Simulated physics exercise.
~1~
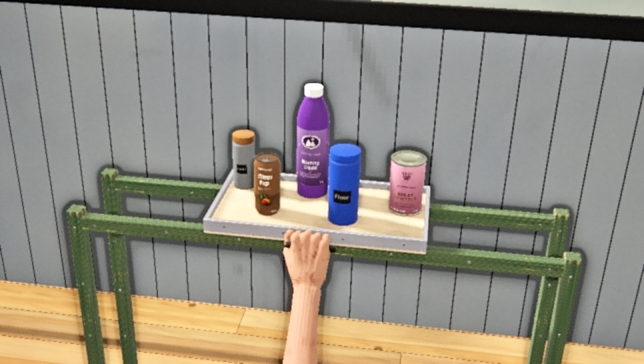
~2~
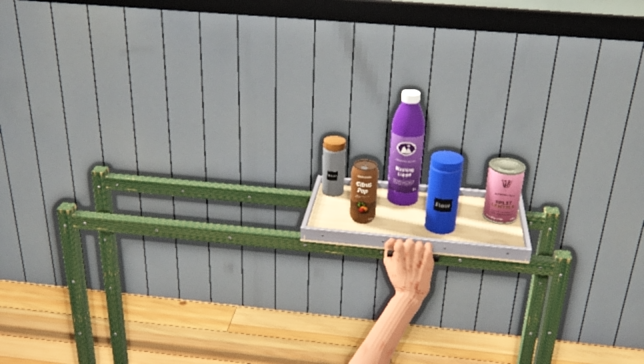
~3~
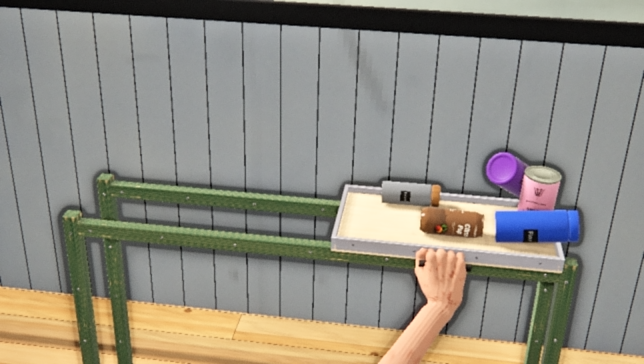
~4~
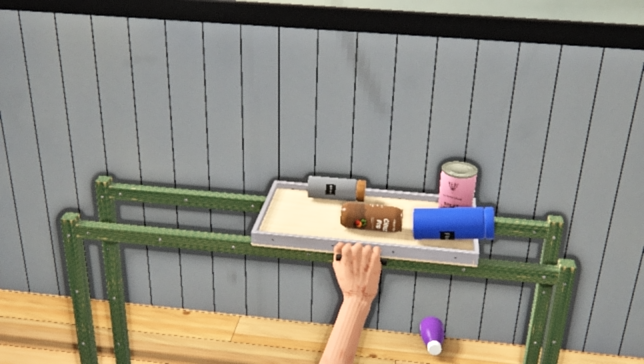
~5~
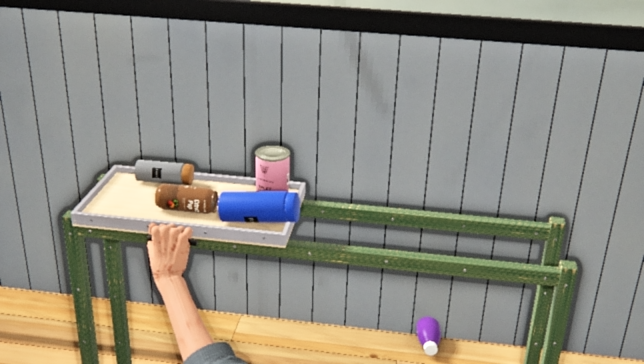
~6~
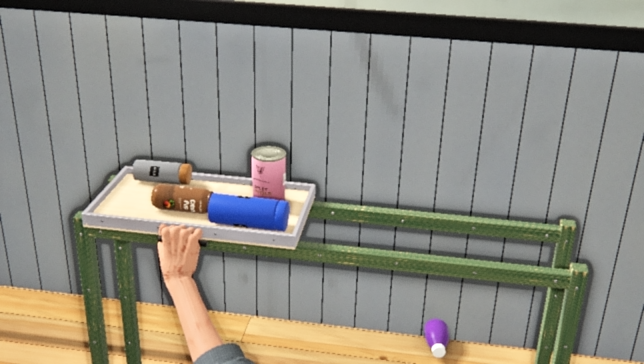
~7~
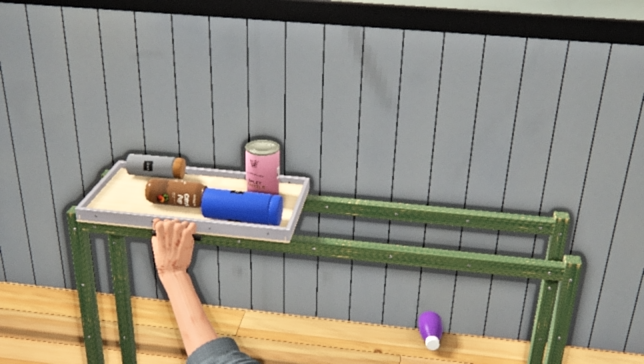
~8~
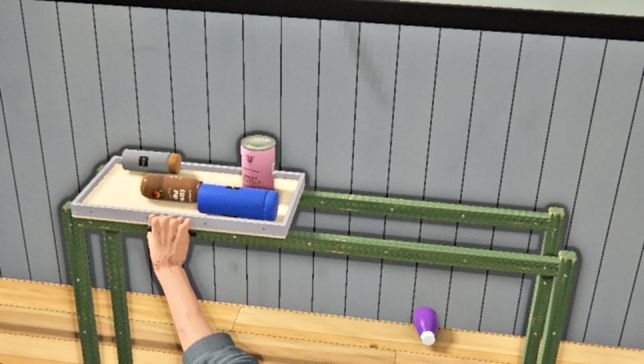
A shallow, pale-rimmed tray sits on green metal rails before a grey panelled wall, seen from slightly above by a gently swaying camera. It holds a grey shaker, a brown can, a tall purple bottle, a blue jar and a pink tin, all upright. A hand at the front edge moves the tray right, and everything topples except the tin, the bottle tipping over the back corner. The tray then travels left to the far end, leaving the bottle on the wooden floor. Finally it rests there, shaker, can and jar lying down, the tin still standing.
